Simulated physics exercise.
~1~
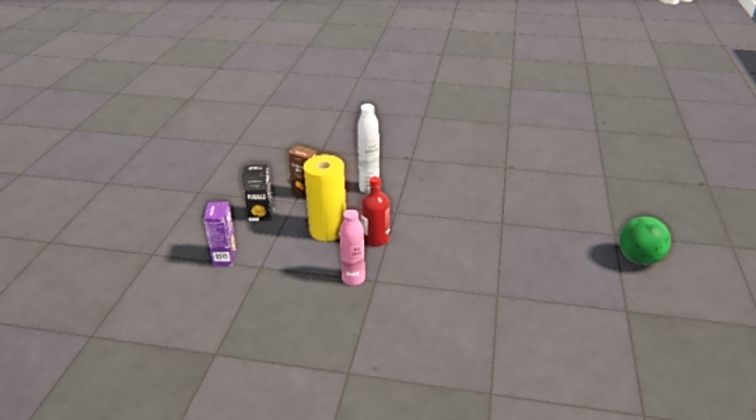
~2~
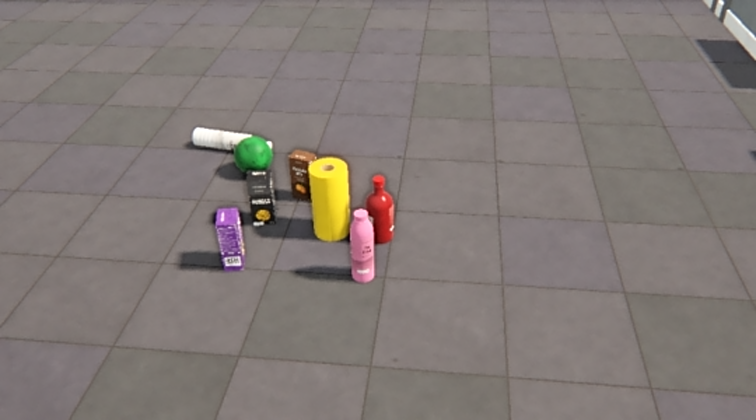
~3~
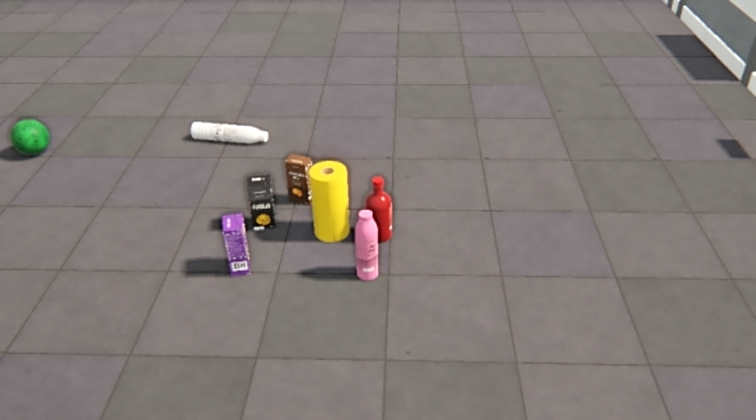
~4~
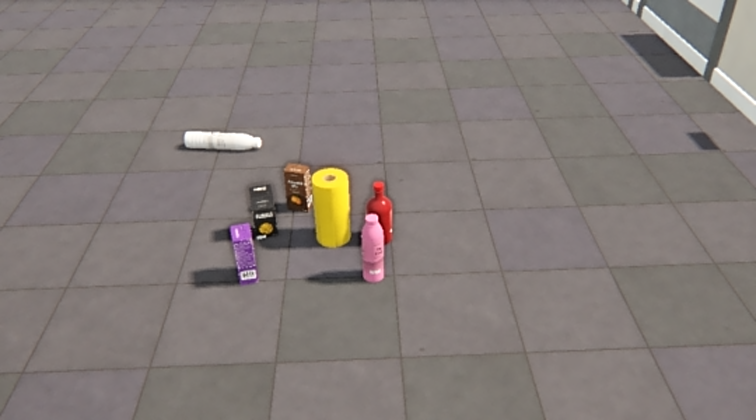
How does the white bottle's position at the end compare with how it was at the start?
At the start the white bottle stands upright behind the other items, but by the end it lies on its side on the floor, farther to the left.
